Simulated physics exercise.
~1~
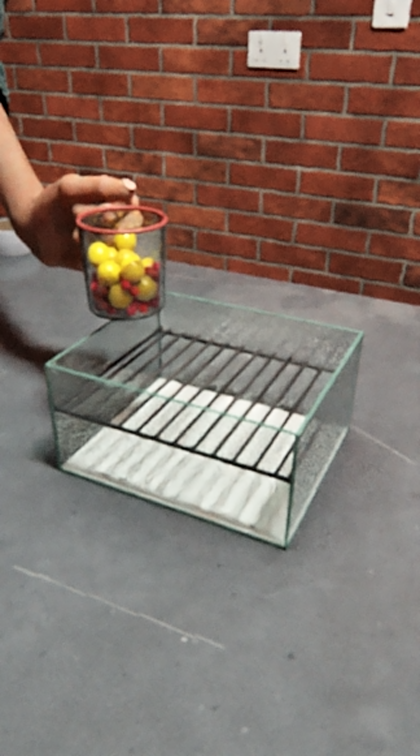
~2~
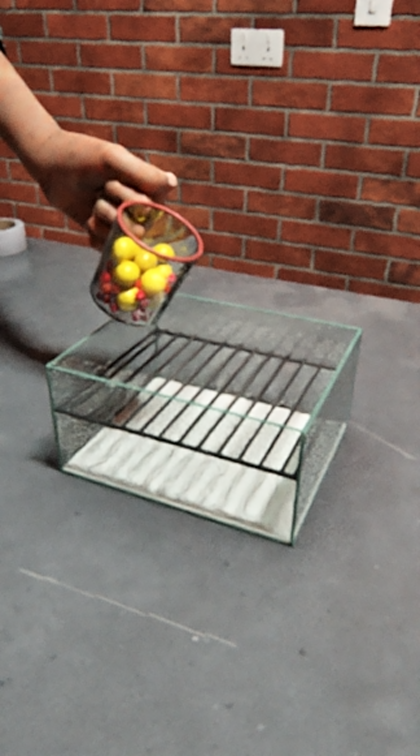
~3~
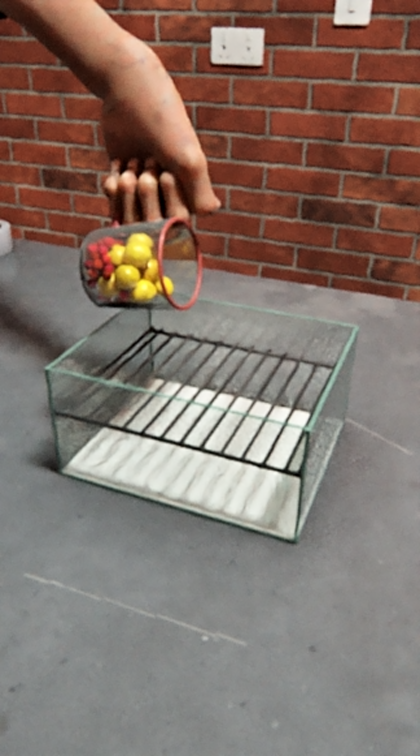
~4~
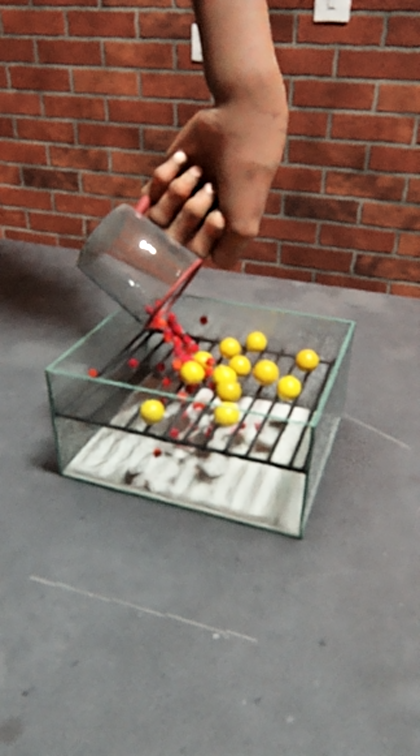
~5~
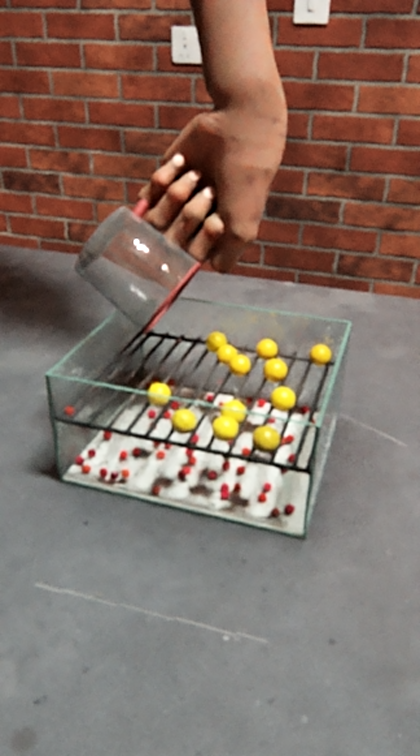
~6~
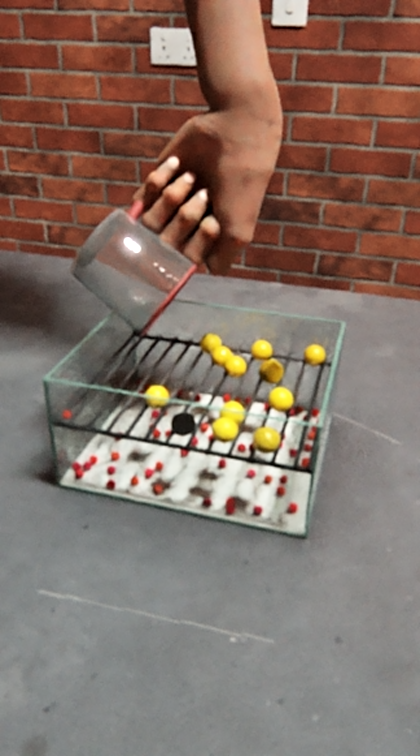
A hand tips a clear, red-rimmed cup of small red and larger yellow balls over a black wire rack spanning an open glass box; the yellow balls stay on the wires while nearly all the red ones drop through to the white base below.
